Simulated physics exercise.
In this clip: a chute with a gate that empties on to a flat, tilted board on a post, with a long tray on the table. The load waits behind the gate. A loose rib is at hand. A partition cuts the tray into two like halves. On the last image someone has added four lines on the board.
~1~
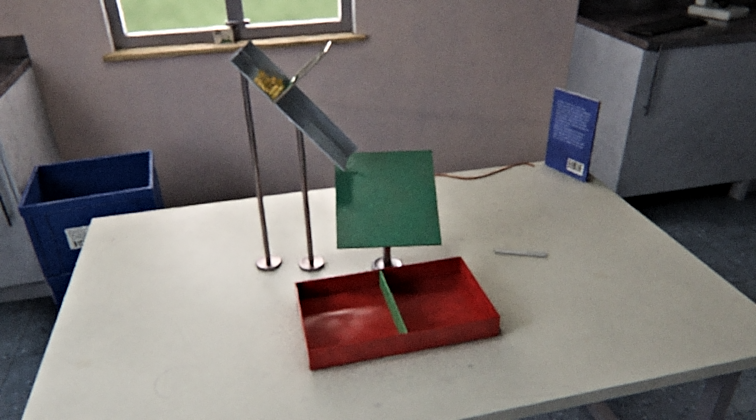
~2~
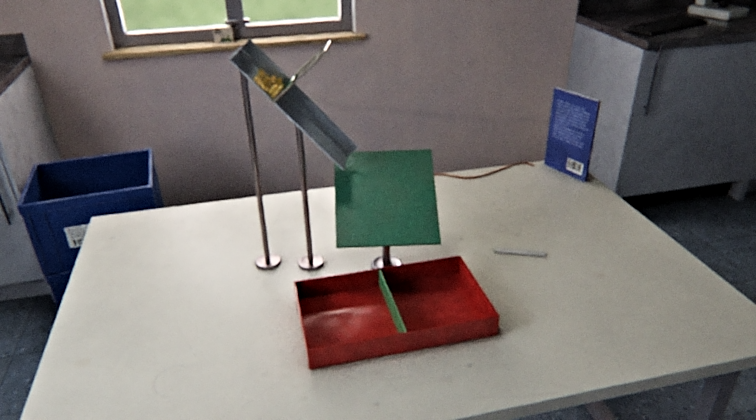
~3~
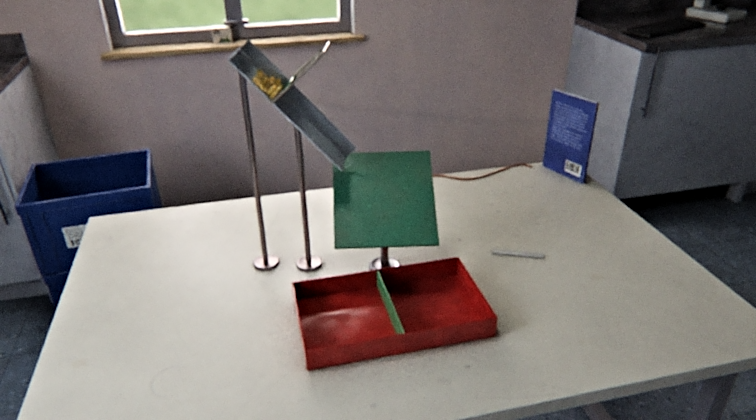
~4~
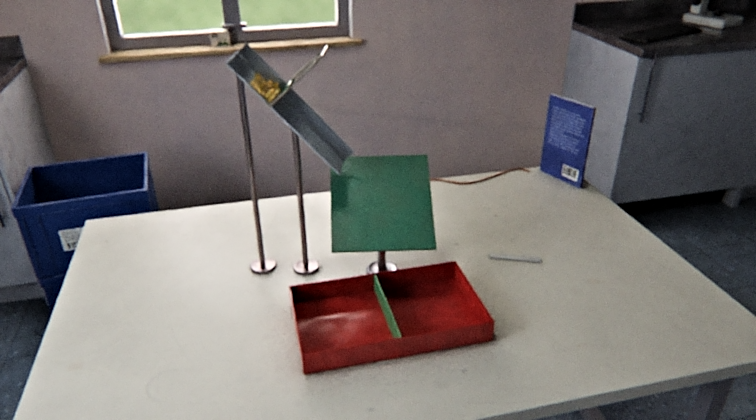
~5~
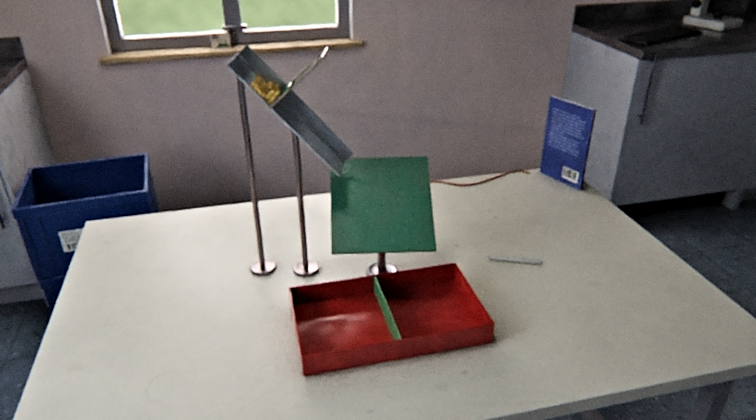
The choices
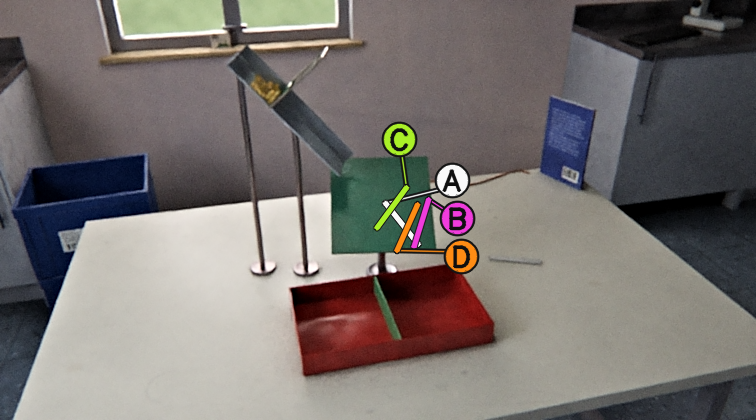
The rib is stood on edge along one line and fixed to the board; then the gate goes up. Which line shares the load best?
Line D.
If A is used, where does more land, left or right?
The right half.
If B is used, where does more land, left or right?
Right.
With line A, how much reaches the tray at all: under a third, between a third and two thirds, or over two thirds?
It is over two thirds.
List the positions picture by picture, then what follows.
The first frame shows load behind the gate at (269, 87), puffed corn balls; lip of the chute at (346, 164), sloping steeply.
The second frame shows middle of the board at (386, 196), tilted fairly steeply; middle of its low edge at (389, 245); of its high edge at (383, 151).
The third frame shows front corners of the tray at (306, 351) and (497, 317); front end of its middle wall at (404, 334); gate still shut at (291, 82).
The fourth frame shows middle of the load at (265, 90); lip at (341, 168).
The fifth frame shows middle of the load at (266, 92); lip at (341, 169).
On the marked copy, line A from (385, 203) to (418, 244); line B from (428, 199) to (414, 246); line C from (406, 187) to (377, 227); line D from (417, 204) to (397, 250).
With A, of what is caught, about a quarter in the left half, most in the right.
With B, of what is caught, a small part in the left half, most in the right.
With C, of what is caught, nearly all in the left half, a small part in the right.
With D, of what is caught, about half in the left half, about half in the right.
